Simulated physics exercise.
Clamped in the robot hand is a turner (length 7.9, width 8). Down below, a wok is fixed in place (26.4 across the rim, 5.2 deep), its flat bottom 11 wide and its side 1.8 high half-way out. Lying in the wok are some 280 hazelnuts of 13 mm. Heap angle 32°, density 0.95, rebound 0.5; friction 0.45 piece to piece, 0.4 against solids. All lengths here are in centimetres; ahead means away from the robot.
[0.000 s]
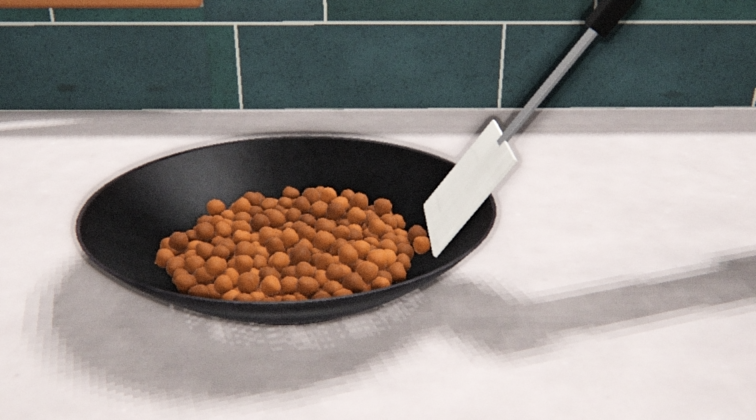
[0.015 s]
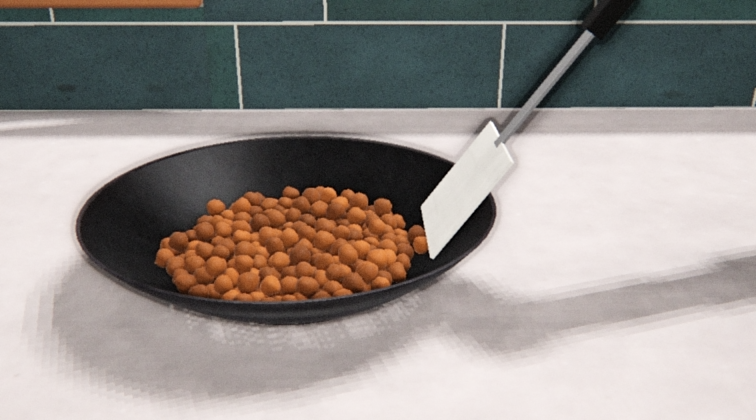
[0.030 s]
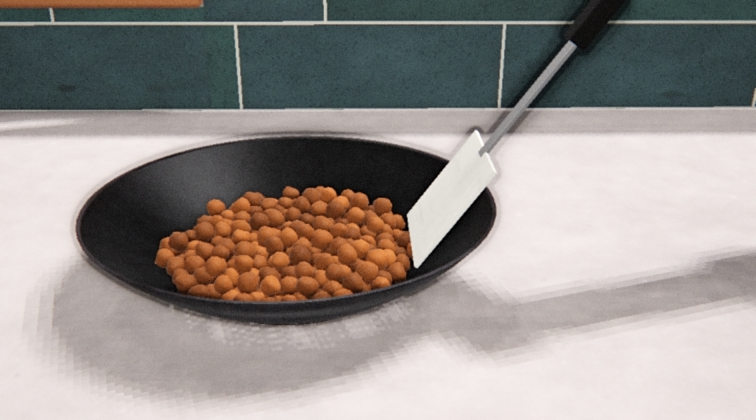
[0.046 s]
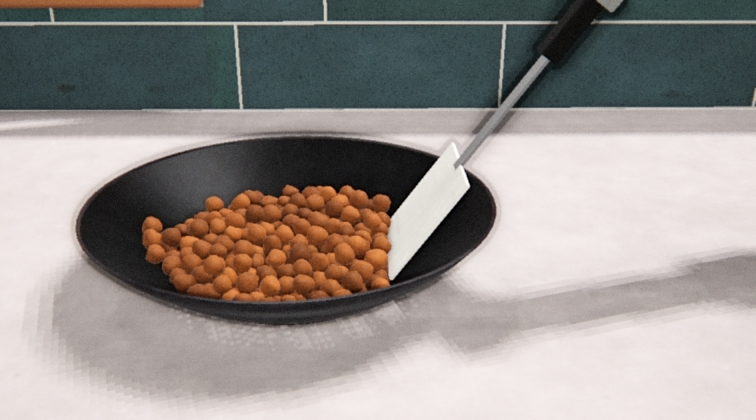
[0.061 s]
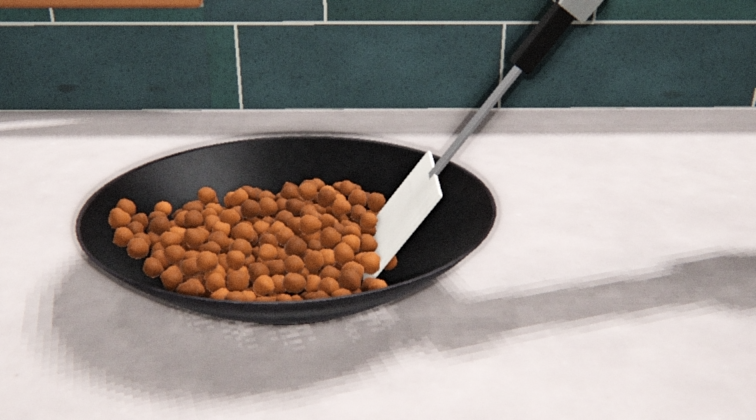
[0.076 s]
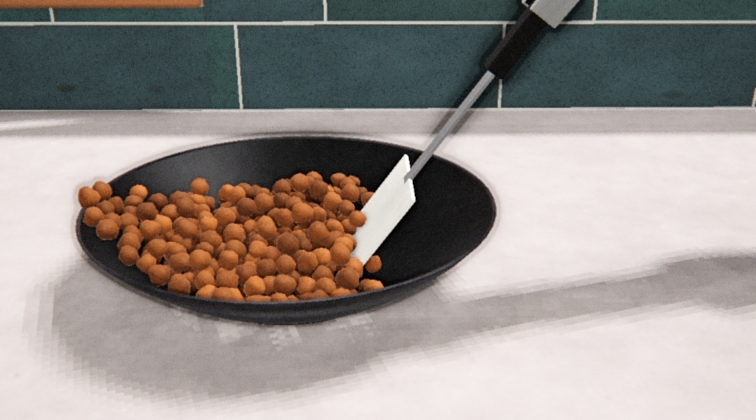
A turner pushes a pile of hazelnuts leftward across a black wok, spreading them toward its rim.
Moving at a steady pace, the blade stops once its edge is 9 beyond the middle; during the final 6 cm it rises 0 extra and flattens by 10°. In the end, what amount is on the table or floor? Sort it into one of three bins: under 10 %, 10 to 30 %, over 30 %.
Bin: Over 30 %.
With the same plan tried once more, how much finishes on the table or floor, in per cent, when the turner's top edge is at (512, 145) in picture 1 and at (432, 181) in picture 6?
Some 40 per cent.
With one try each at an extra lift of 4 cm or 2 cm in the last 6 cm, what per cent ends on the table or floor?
Near 50 and 50 percent respectively.
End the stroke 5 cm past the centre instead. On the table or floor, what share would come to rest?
Estimate: Approx. 15 %.
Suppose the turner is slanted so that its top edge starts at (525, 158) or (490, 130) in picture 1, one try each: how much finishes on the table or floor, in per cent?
First try around 45 percent, second around 50 percent.
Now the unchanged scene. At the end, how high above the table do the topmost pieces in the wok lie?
Peak at rest, approximately 5.5 centimetres.
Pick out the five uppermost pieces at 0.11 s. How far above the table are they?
They are some 8 cm up.
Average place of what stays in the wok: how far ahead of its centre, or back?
I'd say it's roughly 3.5 cm toward the front.
By 0.11 s, sloping 54°, highest piece 9 above the table; 267 in the wok, 11 on the blade or in flight.
By 0.15 s, sloping 51°, highest piece 11 above the table; 259 in the wok, 19 on the blade or in flight.
By 0.37 s, sloping 44°, highest piece 7 above the table; 141 in the wok, 108 on the table or floor, 29 on the blade or in flight.
By 1.42 s, sloping 44°, highest piece 6 above the table; 140 in the wok, 138 on the table or floor.
Final count, 140 in the wok, 138 on the table or floor. That is 50 % on the table or floor.
